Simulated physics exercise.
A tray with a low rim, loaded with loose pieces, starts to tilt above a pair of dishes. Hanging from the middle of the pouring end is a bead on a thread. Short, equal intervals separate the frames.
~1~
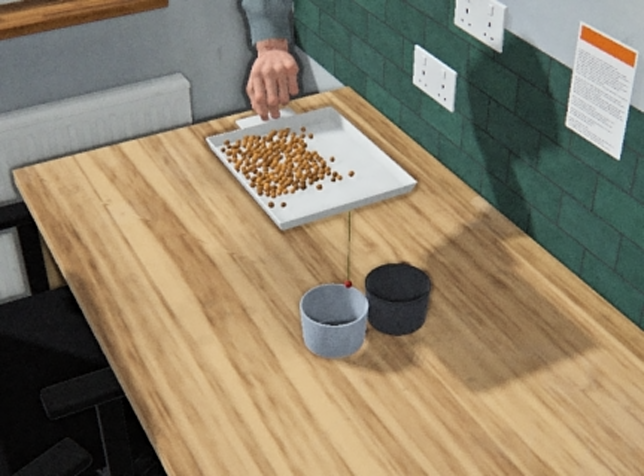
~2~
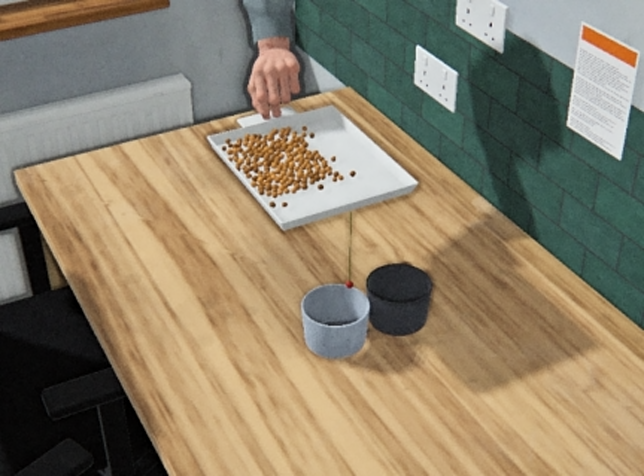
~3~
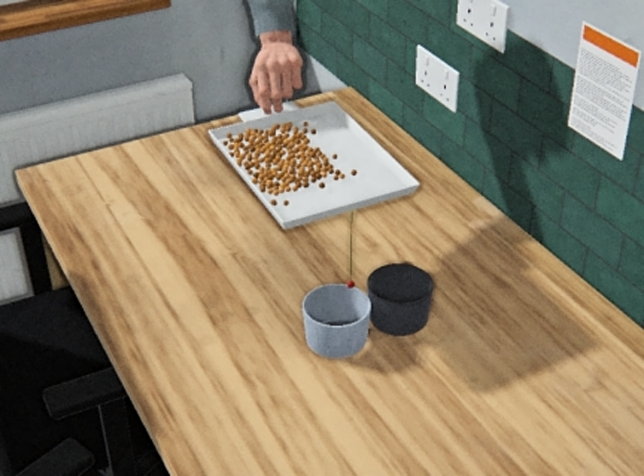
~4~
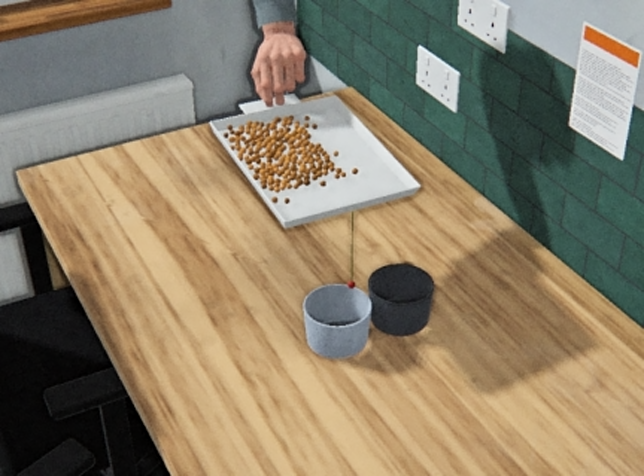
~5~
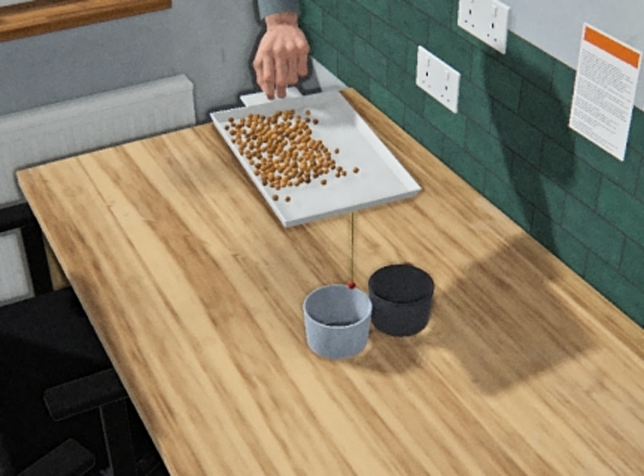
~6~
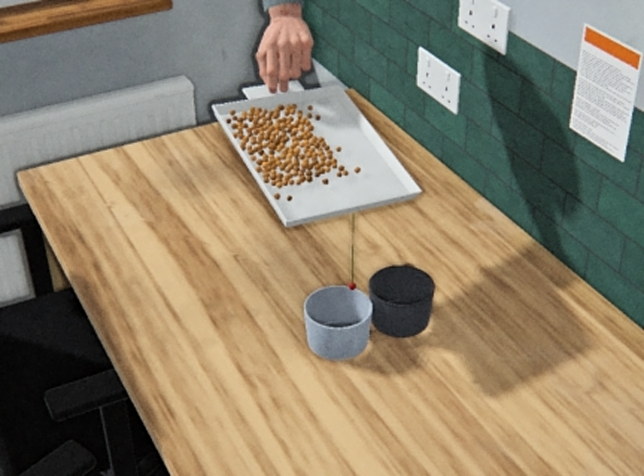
A wooden table stands beside a green tiled wall with white sockets and a pinned notice, seen from above at an angle. A hand at the far side grips a white tray of brown roasted chickpeas, with a red bead hanging on a thread near a pale grey dish and a black one. The hand slowly raises the tray's far end, tilting it slightly, while the chickpeas keep their place on it.
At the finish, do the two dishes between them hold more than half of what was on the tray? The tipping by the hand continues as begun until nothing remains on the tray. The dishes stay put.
Yes.
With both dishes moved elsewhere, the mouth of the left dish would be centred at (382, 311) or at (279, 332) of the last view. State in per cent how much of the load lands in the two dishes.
Roughly 70 per cent, then roughly 10 per cent.
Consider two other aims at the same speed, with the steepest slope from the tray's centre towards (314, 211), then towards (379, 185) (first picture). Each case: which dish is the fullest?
Going by the two slopes in order, it's the left-side one and then the right-side one.
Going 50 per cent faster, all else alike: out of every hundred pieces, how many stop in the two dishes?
I'd put it near 60 per cent.
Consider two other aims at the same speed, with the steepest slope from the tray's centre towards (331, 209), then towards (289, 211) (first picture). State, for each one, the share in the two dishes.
In order, some 30 % and some 10 %.
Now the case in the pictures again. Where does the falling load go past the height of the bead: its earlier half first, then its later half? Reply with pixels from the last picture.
Around (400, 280) first; around (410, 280) second.
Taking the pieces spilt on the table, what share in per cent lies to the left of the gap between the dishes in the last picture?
About 10 per cent.
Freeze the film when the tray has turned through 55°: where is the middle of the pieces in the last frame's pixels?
I'd put it at about (378, 195).
Soon, tray tipped steeply; most on the tray; a stray few in the left dish; a small part in the right dish; a small part outside both; a small part in the air.
A while on, tray tipped right over; about a third on the tray; a stray few in the left dish; a small part in the right dish; a small part outside both; about a third in the air.
Towards the end, tray tipped past a quarter turn; a stray few in the left dish; about two thirds in the right dish; about a third outside both.
Finally, tray tipped past a quarter turn; a stray few in the left dish; about two thirds in the right dish; about a third outside both.
